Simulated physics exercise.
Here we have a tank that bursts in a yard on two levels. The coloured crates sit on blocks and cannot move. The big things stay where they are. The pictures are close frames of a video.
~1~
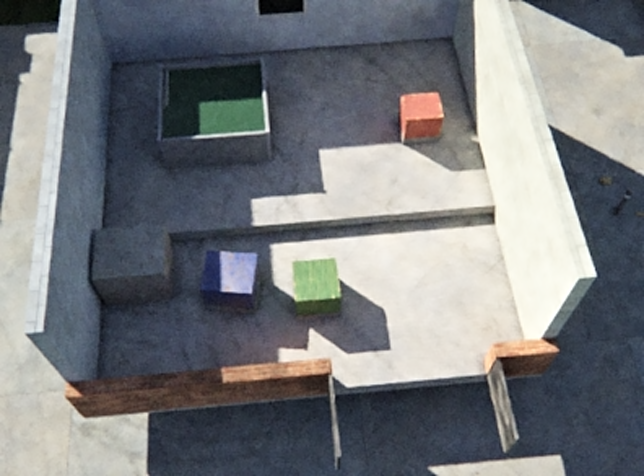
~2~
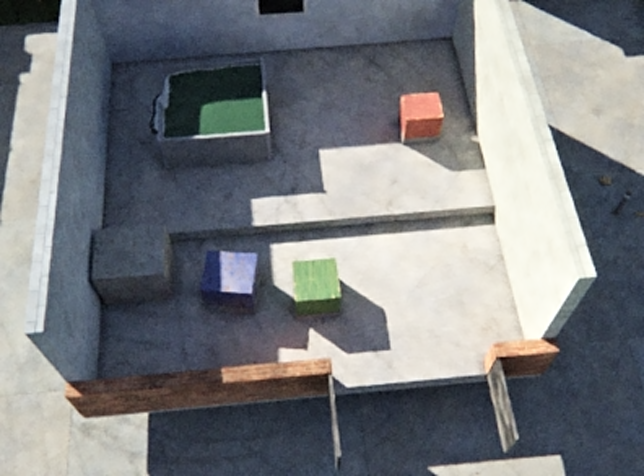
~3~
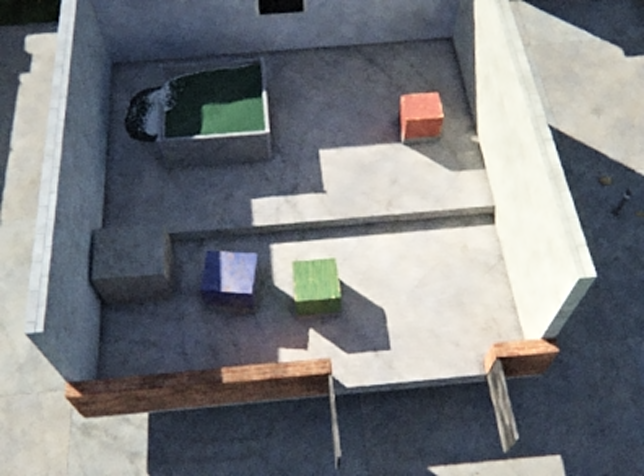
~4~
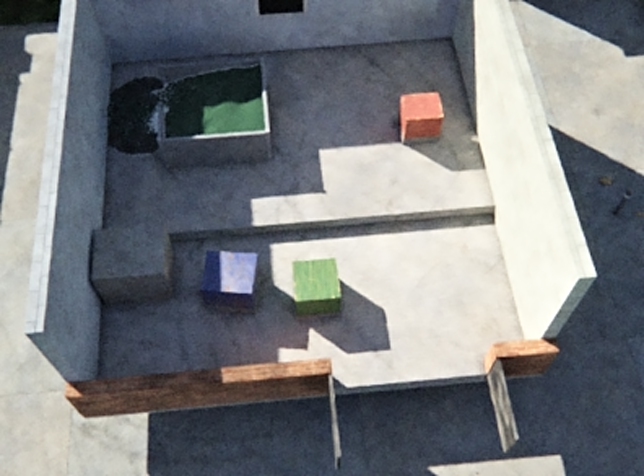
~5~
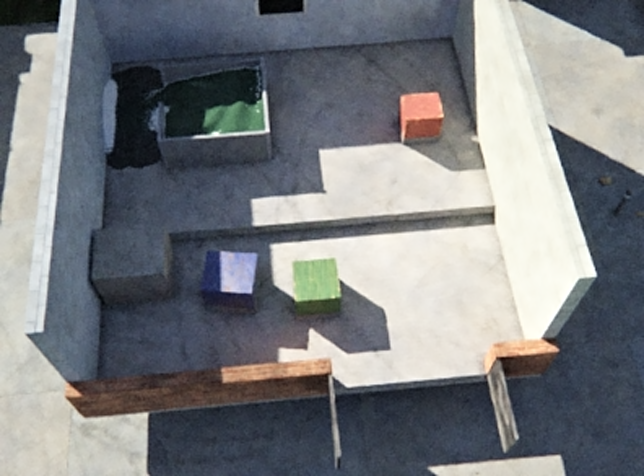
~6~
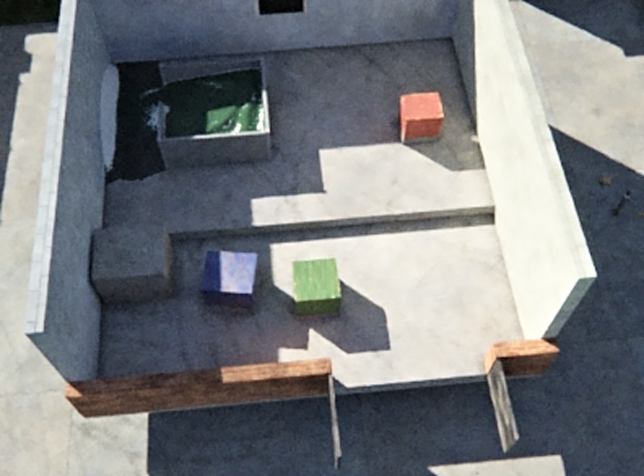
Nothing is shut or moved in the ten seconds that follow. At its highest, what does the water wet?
In the end: The green crate escapes dry; the red crate escapes dry; the blue crate escapes dry.
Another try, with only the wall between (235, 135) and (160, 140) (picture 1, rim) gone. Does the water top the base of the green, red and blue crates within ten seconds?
In short: The green one ends up wet, the red one is spared, the blue one is topped.
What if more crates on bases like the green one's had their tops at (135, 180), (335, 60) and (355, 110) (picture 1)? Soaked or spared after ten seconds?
In turn: Is topped, ends up wet, keeps dry.
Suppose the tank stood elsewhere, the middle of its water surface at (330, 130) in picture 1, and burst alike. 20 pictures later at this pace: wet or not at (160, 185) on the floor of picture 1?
There: Under water.
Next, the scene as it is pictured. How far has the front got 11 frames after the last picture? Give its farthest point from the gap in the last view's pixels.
Around (99, 354).
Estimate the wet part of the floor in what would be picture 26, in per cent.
Near 40 in a hundred.
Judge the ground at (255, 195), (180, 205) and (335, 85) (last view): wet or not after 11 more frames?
In turn: Dry, flooded, free of water.
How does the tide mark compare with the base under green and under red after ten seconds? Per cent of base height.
Near 60 and 70 in a hundred.
A moment on, water covers 10 % of the floor; the green crate not reached, the red crate not reached, the blue crate not reached.
Next, water covers 20 % of the floor; the green crate not reached, the red crate not reached, the blue crate not reached.
Then, water covers 40 % of the floor; the green crate water round its plinth, the red crate water round its plinth, the blue crate water round its plinth.
Later, water covers 65 % of the floor; the green crate water round its plinth, the red crate water round its plinth, the blue crate water round its plinth.
In the end, water covers 90 % of the floor; the green crate stayed above the water, the red crate stayed above the water, the blue crate stayed above the water.
